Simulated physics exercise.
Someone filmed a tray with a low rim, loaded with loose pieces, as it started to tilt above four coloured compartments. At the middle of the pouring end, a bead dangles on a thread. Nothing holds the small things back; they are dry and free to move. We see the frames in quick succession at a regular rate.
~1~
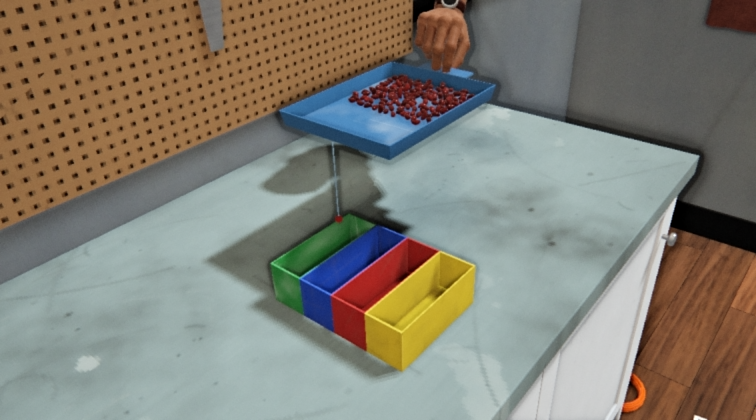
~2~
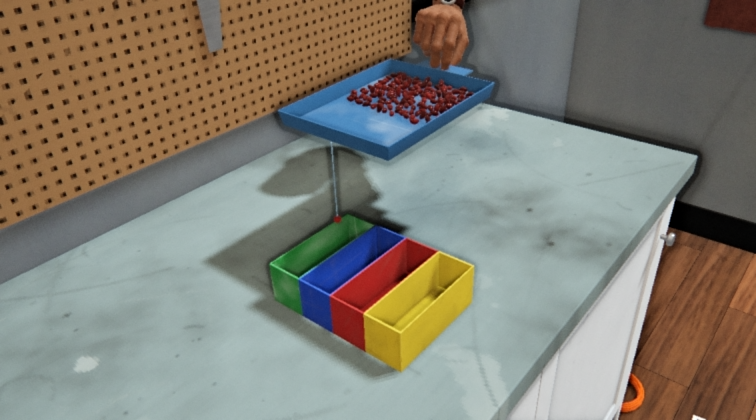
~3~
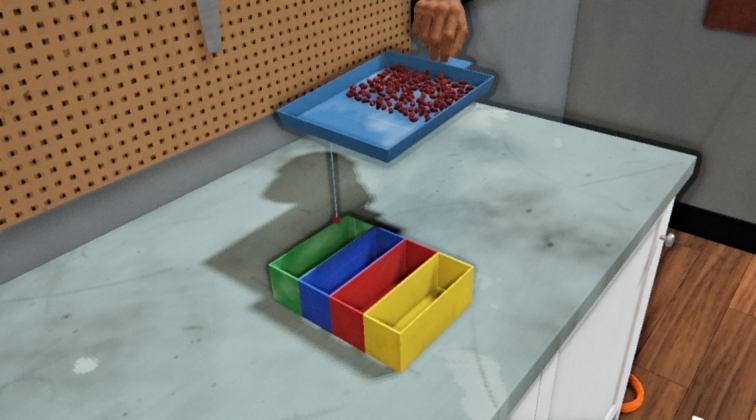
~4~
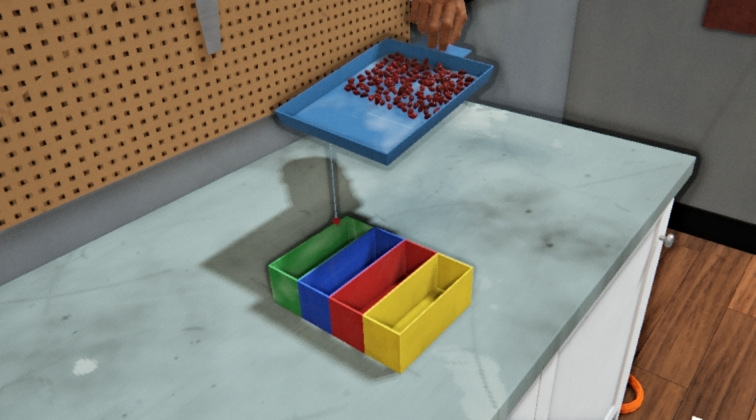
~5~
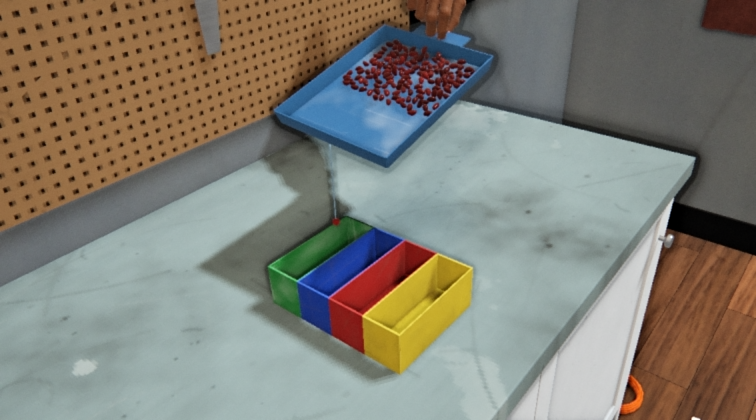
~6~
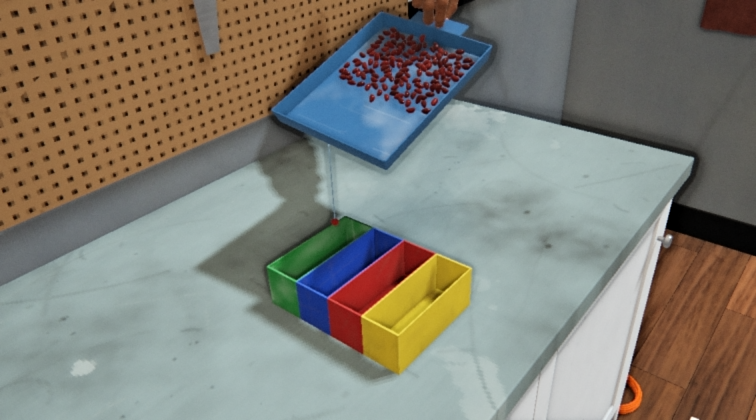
A shallow blue tray of dark red beans, gripped at its far end by a hand, hangs above a pale worktop beside a pegboard wall, seen from above at an angle. Below it sit four joined open compartments, green, blue, red and yellow from left to right, near a small red bead on a thread. The tray starts level, then its far end rises gradually and its near edge dips slightly toward the right corner, while the camera stays practically still.
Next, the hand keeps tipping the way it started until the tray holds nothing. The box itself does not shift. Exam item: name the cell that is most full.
Answer: Blue.
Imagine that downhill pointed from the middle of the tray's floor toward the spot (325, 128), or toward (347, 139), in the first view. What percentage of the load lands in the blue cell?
Lab note: Try one about 0 %, try two about 40 %.
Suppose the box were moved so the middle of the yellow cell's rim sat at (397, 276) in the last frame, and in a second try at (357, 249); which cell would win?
For the first spot the answer is that red cell, and for the second spot it is the cell in yellow.
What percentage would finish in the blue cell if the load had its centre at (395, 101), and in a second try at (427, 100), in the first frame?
Around 50 in a hundred the first time, around 50 in a hundred the second.
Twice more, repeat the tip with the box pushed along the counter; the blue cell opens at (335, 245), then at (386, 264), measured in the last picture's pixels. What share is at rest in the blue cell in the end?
About 20 per cent, then about 50 per cent.
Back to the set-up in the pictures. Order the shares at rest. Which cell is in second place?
Rank two - the red one.
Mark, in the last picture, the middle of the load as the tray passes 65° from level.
The load is centred about (363, 147).
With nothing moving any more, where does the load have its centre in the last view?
Near (359, 297).
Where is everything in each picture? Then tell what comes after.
In the first frame, corners of the pouring end near (284, 110) and (389, 144), level; middle of the load near (411, 96), kidney beans; bead on its thread near (339, 219); green cell near (287, 286); blue cell near (317, 302); red cell near (349, 319); yellow cell near (384, 338).
In the second frame, corners of the pouring end near (283, 110) and (388, 144), level; middle of the load near (410, 94).
In the third frame, corners of the pouring end near (281, 110) and (387, 147), tipped barely, lowest at the right corner; middle of the load near (409, 89).
In the fourth frame, corners of the pouring end near (280, 110) and (386, 151), tipped a little, lowest at the right corner; middle of the load near (408, 81).
In the fifth frame, corners of the pouring end near (278, 110) and (385, 155), tipped clearly, lowest at the right corner; middle of the load near (407, 73).
In the sixth frame, corners of the pouring end near (276, 109) and (384, 158), tipped clearly, lowest at the right corner; middle of the load near (405, 65); green cell near (284, 289); blue cell near (314, 305); red cell near (346, 322); yellow cell near (381, 341).
Shortly afterwards, tray tipped steeply; all but a few on the tray; a little falling or outside the box.
Next, tray tipped past a quarter turn; near a third on the tray; near a quarter in the blue cell; near a quarter in the red cell; a little in the green cell; a little falling or outside the box.
Some moments later, tray tipped past a quarter turn; near half in the blue cell; near a third in the red cell; a little in the green cell.
In the end, tray tipped past a quarter turn; near half in the blue cell; near a third in the red cell; a little in the green cell; none at all in the yellow cell.
